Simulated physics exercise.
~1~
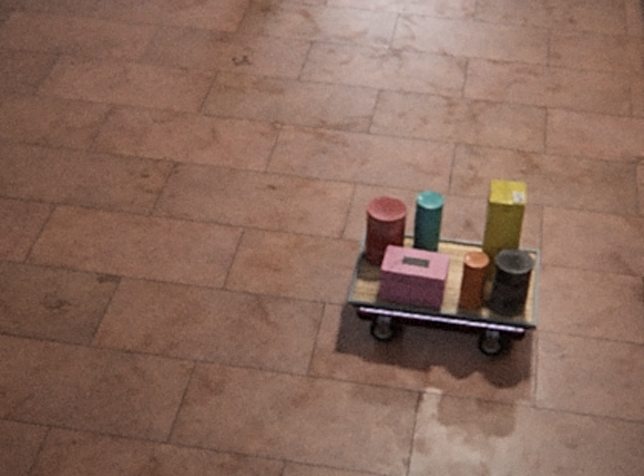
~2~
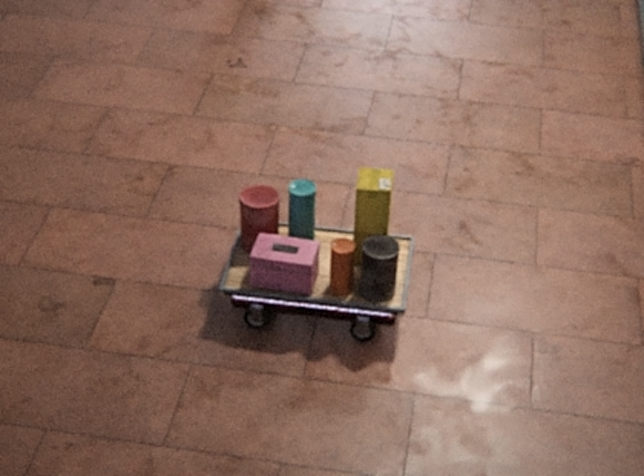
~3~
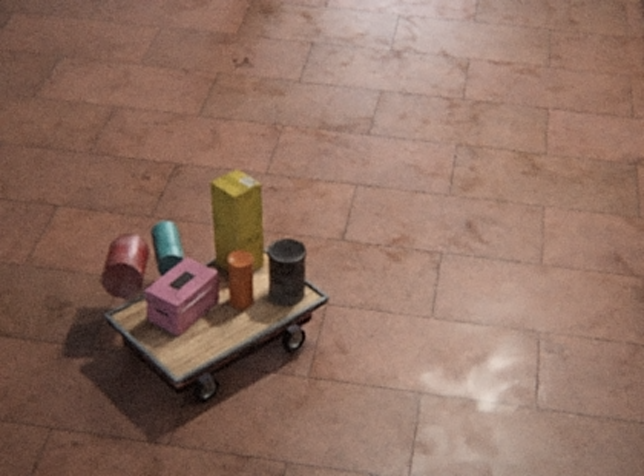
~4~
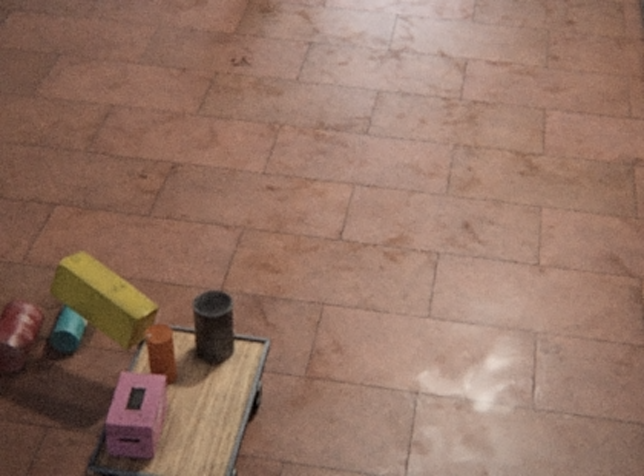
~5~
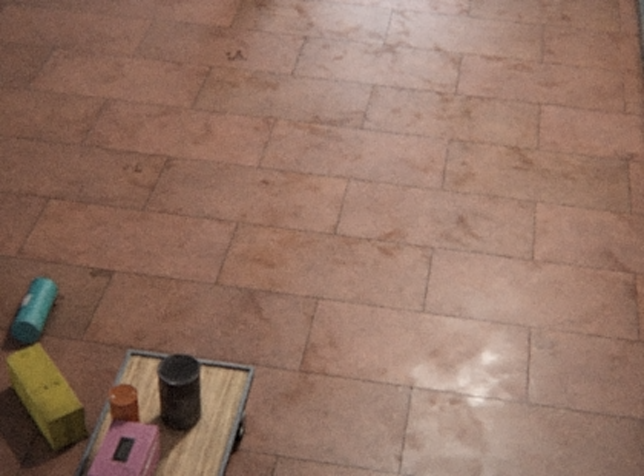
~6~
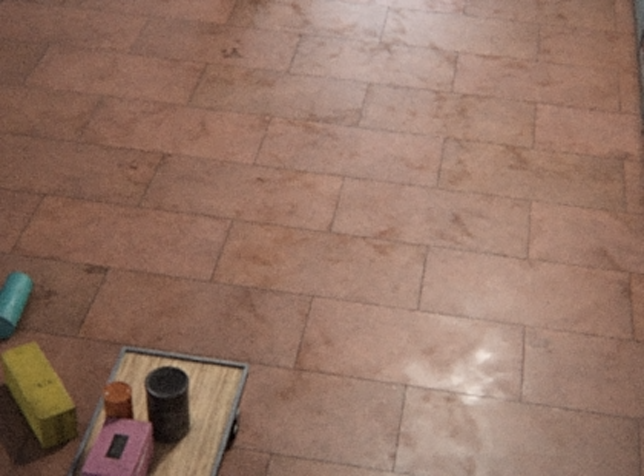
Flat cart rolling left and swinging toward the viewer, spilling red, turquoise and yellow items while three others stay upright aboard.
